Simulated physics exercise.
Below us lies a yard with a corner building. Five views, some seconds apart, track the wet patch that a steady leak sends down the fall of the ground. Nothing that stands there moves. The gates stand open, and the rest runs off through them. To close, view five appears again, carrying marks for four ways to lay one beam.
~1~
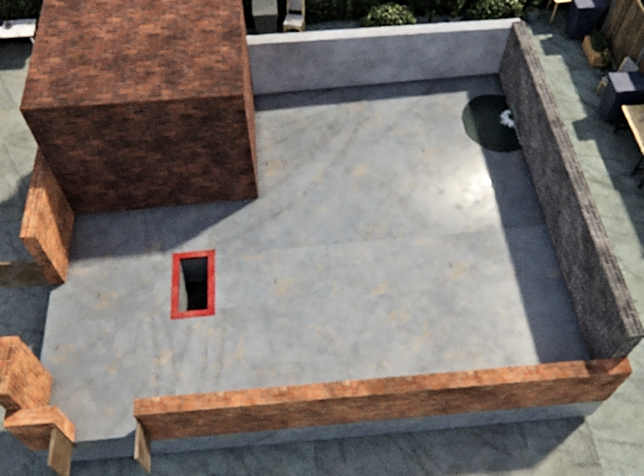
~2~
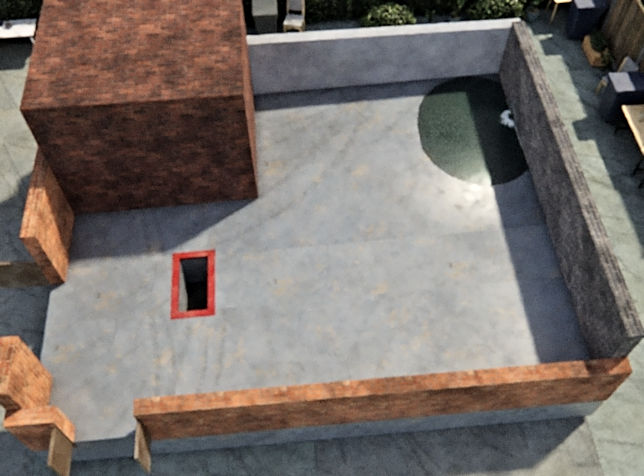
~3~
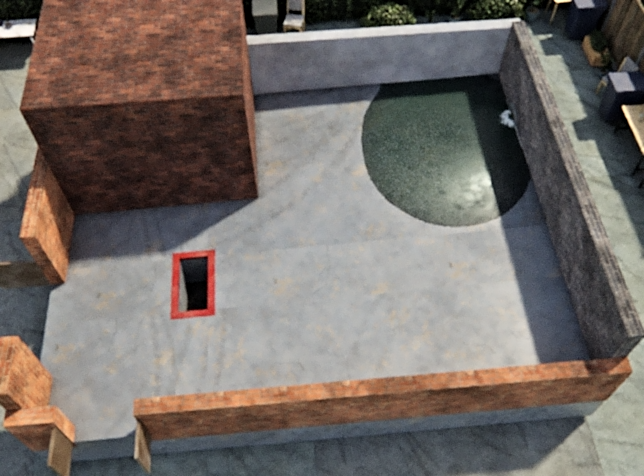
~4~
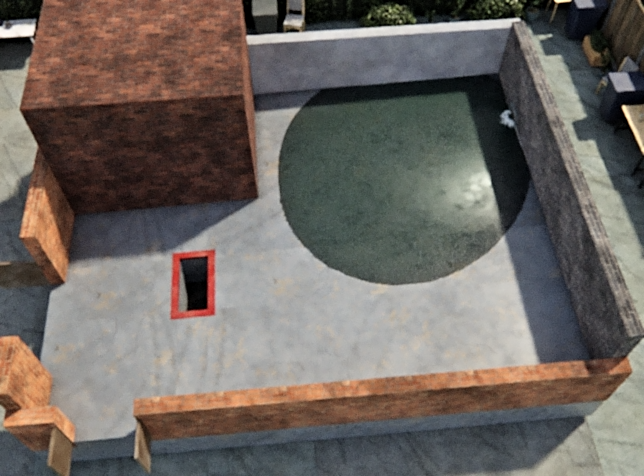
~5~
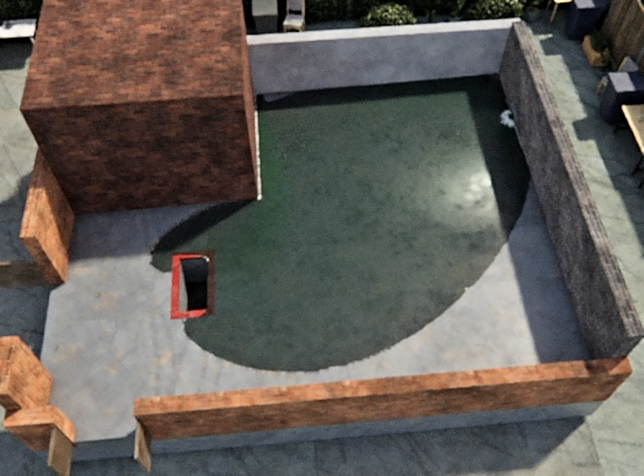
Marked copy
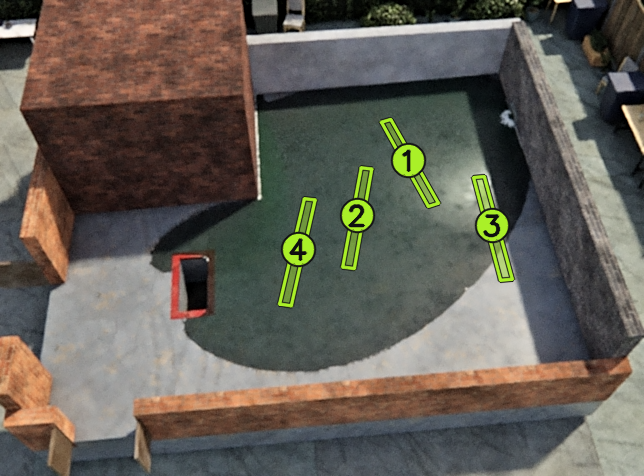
Dark water spreads from the upper right across the walled yard and reaches the red-edged gully.
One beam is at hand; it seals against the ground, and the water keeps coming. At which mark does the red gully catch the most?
Take 3.
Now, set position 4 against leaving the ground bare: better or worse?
It is worse.
On the marked copy, 1 from (386, 120) to (433, 204); 2 from (348, 267) to (366, 168); 3 from (506, 279) to (478, 177); 4 from (285, 304) to (309, 199).
With 1, about 24 % of the stream runs into the red gully, about 76 % out by the gates.
With 2, about 28 % of the stream runs into the red gully, about 72 % out by the gates.
With 3, about 42 % of the stream runs into the red gully, about 58 % out by the gates.
With 4, about 28 % of the stream runs into the red gully, about 72 % out by the gates.
